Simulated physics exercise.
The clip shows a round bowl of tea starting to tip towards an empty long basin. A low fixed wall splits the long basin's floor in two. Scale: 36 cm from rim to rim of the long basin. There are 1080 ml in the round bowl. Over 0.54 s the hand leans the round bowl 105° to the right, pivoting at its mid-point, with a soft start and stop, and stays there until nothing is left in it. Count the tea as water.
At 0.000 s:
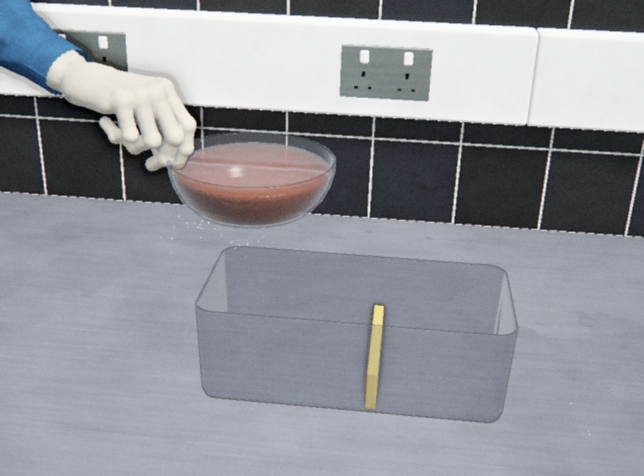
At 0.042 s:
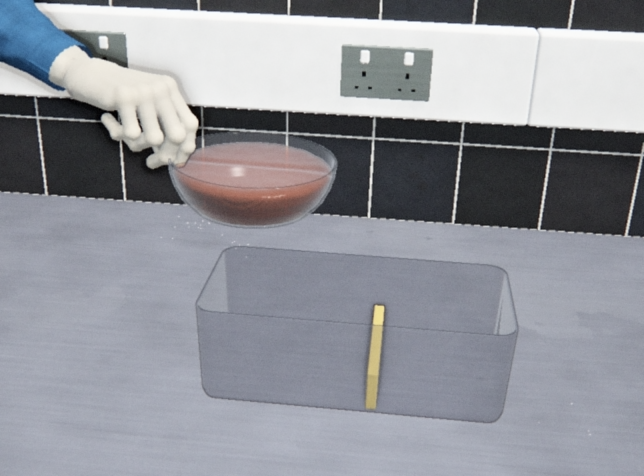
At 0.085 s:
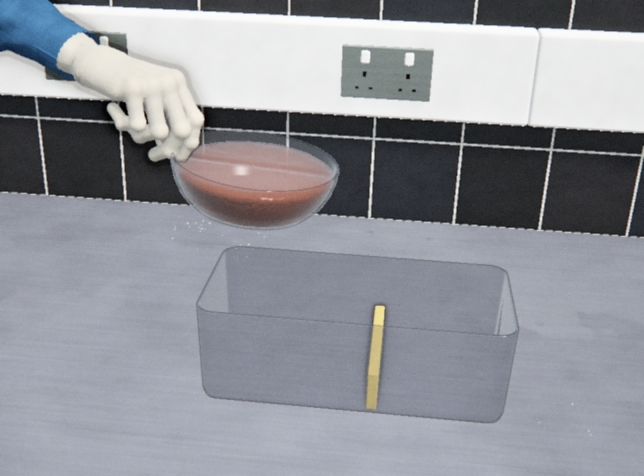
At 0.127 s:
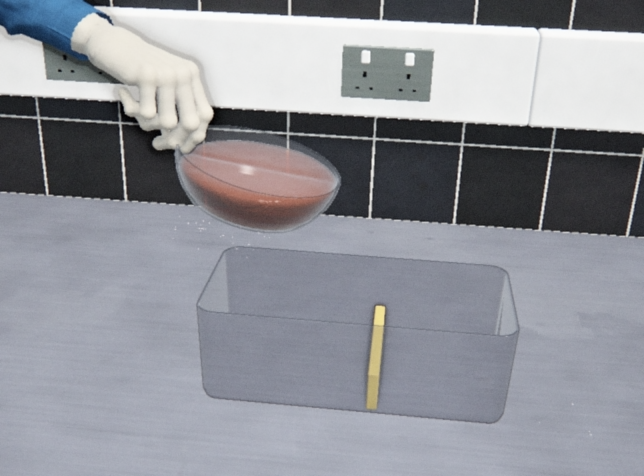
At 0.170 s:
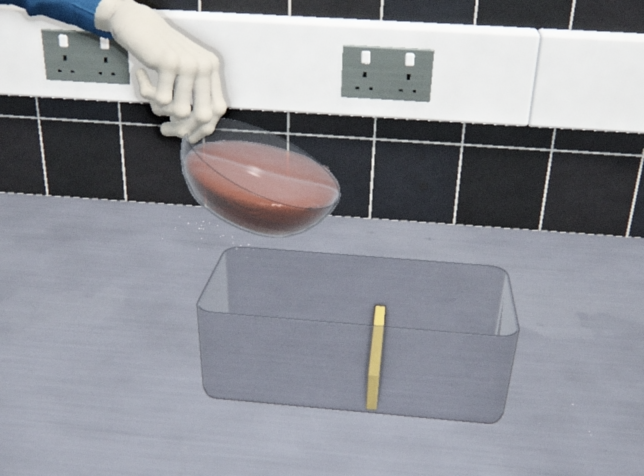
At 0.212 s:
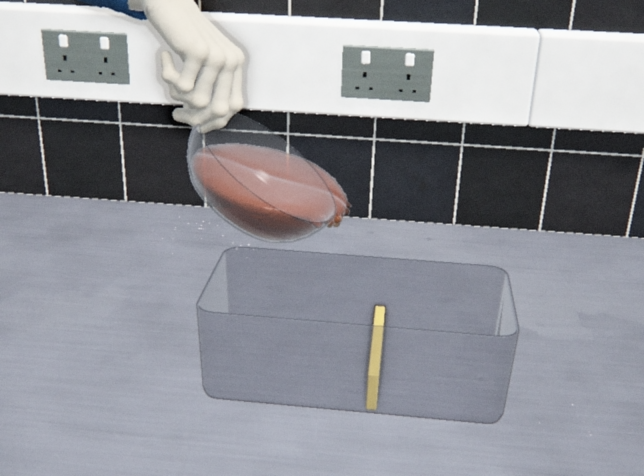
A hand in a pale glove with a blue sleeve holds the left rim of a clear round bowl above a grey worktop, seen from slightly above by a still camera. The bowl holds reddish-brown tea, over an empty clear long basin with an upright yellow strip, before black tiles and white trunking with grey sockets. The hand leans the bowl steadily rightward, and tea begins slipping over its lowered right rim.
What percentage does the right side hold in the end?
The far part has some 28 per cent.
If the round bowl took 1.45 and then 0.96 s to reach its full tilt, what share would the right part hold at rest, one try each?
First 55, then 45 per cent.
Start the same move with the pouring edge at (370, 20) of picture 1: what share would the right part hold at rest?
In that case some 60 per cent.
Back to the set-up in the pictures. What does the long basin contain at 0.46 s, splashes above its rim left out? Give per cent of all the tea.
Some 76 per cent.
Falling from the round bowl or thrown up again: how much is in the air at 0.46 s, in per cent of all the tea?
Near 18 in a hundred.
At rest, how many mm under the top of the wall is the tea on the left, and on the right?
Left about 28 mm, right about 36 mm.
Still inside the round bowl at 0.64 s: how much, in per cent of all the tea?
Some 0 per cent.
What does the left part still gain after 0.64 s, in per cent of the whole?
Some 1 per cent.
By 0.46 s the tilt is 99° and 4 per cent is still to pour, 54 is left of the wall and 23 right of it.
By 0.64 s the tilt is 105° and 0 per cent is still to pour, 62 is left of the wall and 27 right of it.
By 0.83 s the tilt is 105° and 0 per cent is still to pour, 63 is left of the wall and 28 right of it.
By 1.04 s the tilt is 105° and 0 per cent is still to pour, 63 is left of the wall and 28 right of it.
At rest 63 per cent lies left of the wall, 28 right of it and 9 outside.
